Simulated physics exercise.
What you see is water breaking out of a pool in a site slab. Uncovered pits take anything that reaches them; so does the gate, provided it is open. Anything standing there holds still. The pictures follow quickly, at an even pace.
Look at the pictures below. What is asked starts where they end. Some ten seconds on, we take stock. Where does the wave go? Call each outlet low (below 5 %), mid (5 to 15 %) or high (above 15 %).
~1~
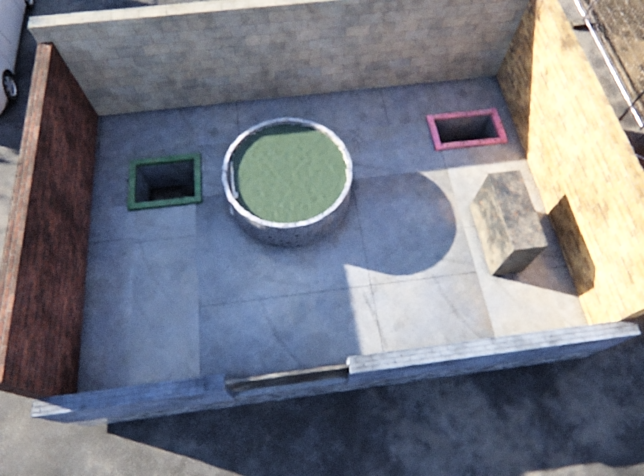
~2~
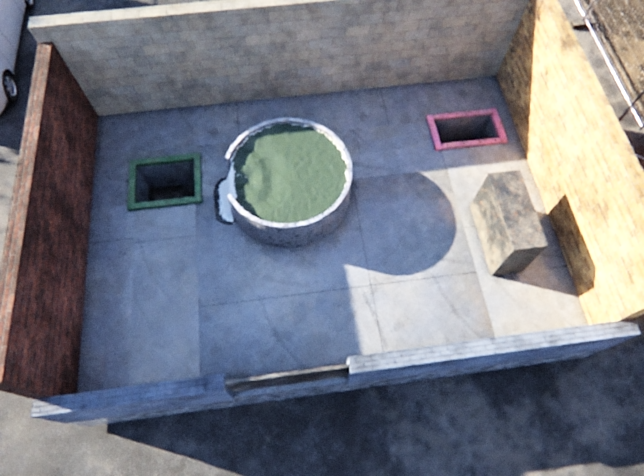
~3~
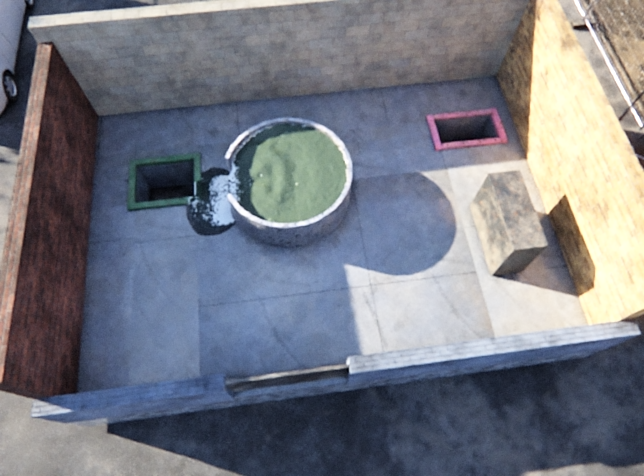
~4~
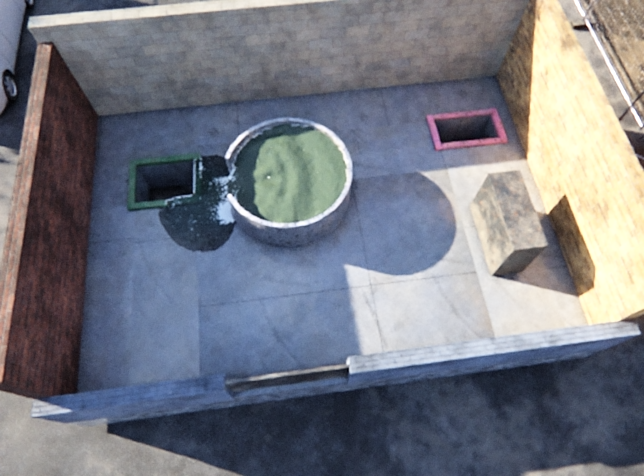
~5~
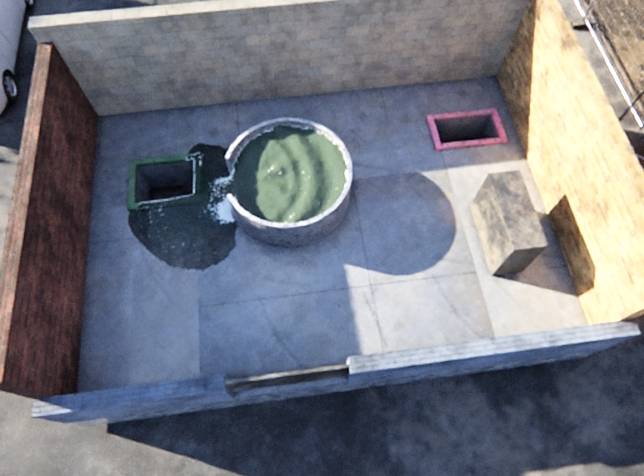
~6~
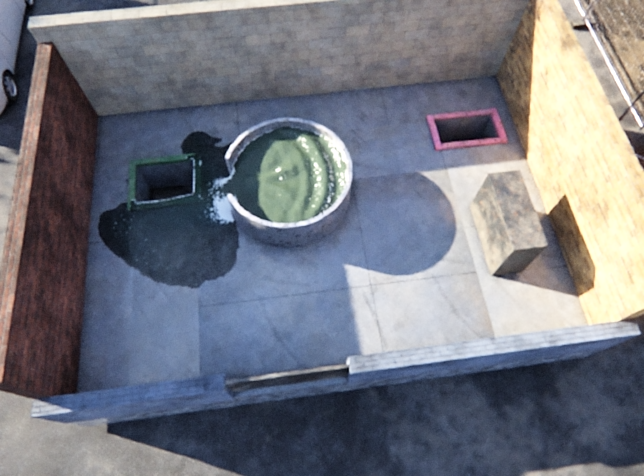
Outlets - gate: Low; green pit: High; pink pit: Low.
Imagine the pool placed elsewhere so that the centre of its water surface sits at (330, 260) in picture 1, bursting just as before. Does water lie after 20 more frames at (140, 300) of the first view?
There: Wet.
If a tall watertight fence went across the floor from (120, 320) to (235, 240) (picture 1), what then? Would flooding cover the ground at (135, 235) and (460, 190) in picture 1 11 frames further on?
Result, in the order given: Swamped / unsoaked.
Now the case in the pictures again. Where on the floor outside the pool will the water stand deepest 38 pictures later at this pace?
Point to roughly (77, 402).
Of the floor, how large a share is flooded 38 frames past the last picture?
About 60 per cent.
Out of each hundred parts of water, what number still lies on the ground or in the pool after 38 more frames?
Around 74 in a hundred.
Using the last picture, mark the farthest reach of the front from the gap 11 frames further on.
I'd put it around (77, 402).
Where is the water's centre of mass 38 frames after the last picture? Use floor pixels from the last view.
Around pixel (237, 234).
A moment on, water covers 15 % of the floor; the gate 0 %, the green pit 8 %, the pink pit 0 %.
Next, water covers 20 % of the floor; the gate 0 %, the green pit 14 %, the pink pit 0 %.
Then, water covers 30 % of the floor; the gate 0 %, the green pit 20 %, the pink pit 0 %.
Later, water covers 60 % of the floor; the gate 0 %, the green pit 26 %, the pink pit 0 %.
In the end, water covers 85 % of the floor; the gate 0 %, the green pit 30 %, the pink pit 0 %.
